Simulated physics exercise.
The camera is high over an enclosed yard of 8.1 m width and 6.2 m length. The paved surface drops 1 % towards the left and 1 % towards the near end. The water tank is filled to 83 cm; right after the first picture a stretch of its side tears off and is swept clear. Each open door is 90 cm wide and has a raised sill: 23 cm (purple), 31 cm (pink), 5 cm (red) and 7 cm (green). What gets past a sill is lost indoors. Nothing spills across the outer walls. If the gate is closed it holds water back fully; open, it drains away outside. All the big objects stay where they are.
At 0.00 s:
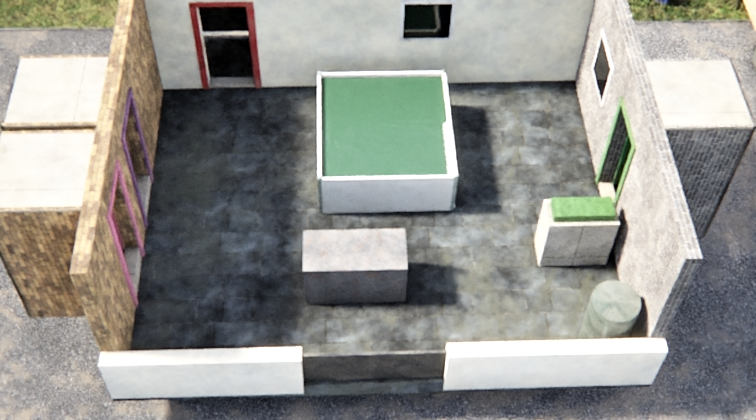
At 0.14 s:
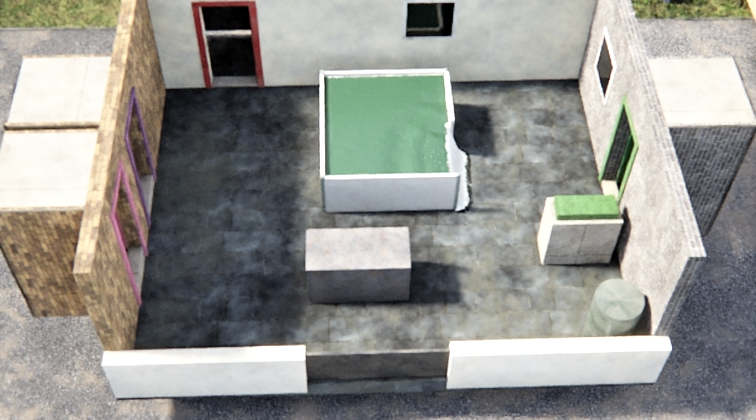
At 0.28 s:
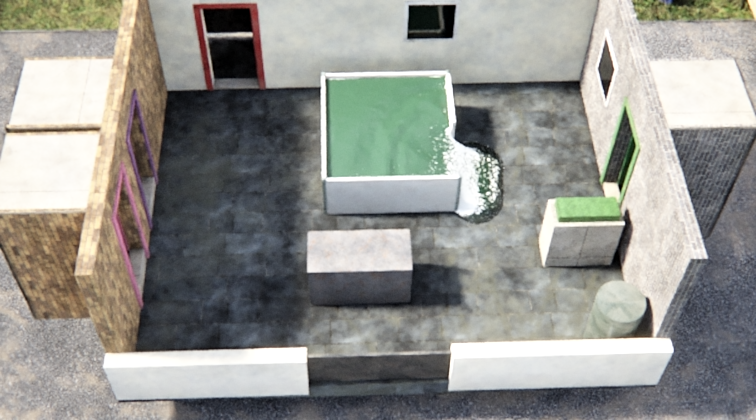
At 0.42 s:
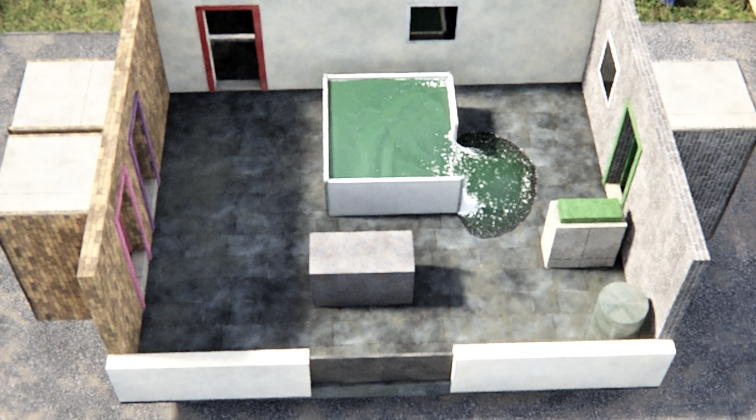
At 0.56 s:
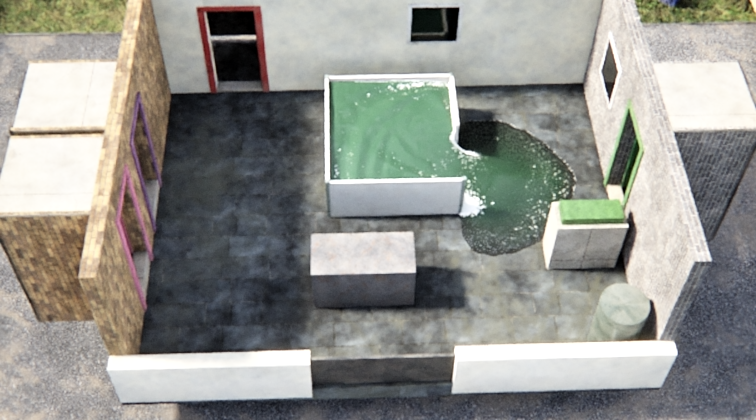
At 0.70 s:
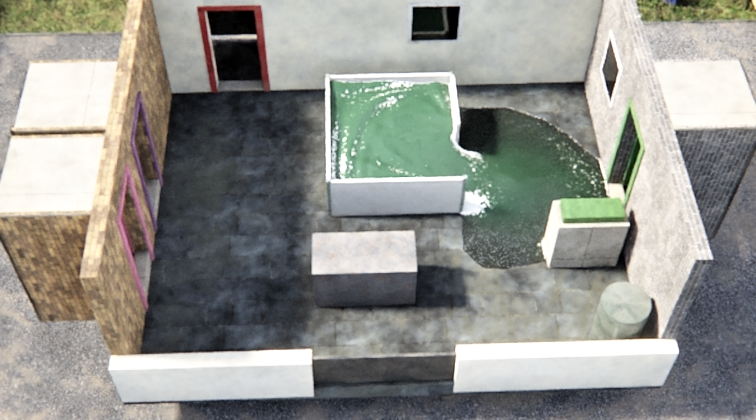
In a walled yard with dark paving, a white-sided tank of still green water stands behind a grey block. Part of its right side breaks away and water pours through the gap, foaming, then fans out in a widening sheet across the floor to the green-topped cabinet near the right wall.
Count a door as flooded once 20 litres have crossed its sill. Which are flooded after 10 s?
Within that time: At the purple door it keeps below the limit; at the pink door it stays under the limit; at the red door it keeps below the limit; at the green door it passes the limit.
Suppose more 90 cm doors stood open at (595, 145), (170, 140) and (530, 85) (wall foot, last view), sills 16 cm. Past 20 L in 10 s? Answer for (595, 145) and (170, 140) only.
In that order: Past it, not over.
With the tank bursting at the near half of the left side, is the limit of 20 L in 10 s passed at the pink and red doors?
Then: Pink below, red over.
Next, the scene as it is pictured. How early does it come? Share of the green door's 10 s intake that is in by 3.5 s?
Some 60 per cent by then.
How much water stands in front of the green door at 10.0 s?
Some 14.0 cm.
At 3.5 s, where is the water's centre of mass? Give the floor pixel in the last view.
Near (462, 176).
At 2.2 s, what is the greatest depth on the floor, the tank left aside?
About 48 cm.
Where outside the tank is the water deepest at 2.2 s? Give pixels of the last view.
Near (600, 226).
After 1.4 s water covers 25 % of the floor and is deepest (56 cm) near (612, 234); purple door not reached, pink door not reached, red door not reached, green door 31 cm at the sill, 101 L in.
After 2.2 s water covers 30 % of the floor and is deepest (48 cm) near (600, 226); purple door not reached, pink door not reached, red door not reached, green door 42 cm at the sill, 341 L in.
After 3.5 s water covers 40 % of the floor and is deepest (30 cm) near (639, 353); purple door not reached, pink door not reached, red door not reached, green door 28 cm at the sill, 636 L in.
After 6.0 s water covers 65 % of the floor and is deepest (22 cm) near (641, 363); purple door not reached, pink door not reached, red door 5 cm at the sill, 0 L in, green door 21 cm at the sill, 909 L in.
After 10.0 s water covers 85 % of the floor and is deepest (16 cm) near (639, 353); purple door 5 cm at the sill, 0 L in, pink door 12 cm at the sill, 0 L in, red door 3 cm at the sill, 0 L in, green door 14 cm at the sill, 1092 L in.
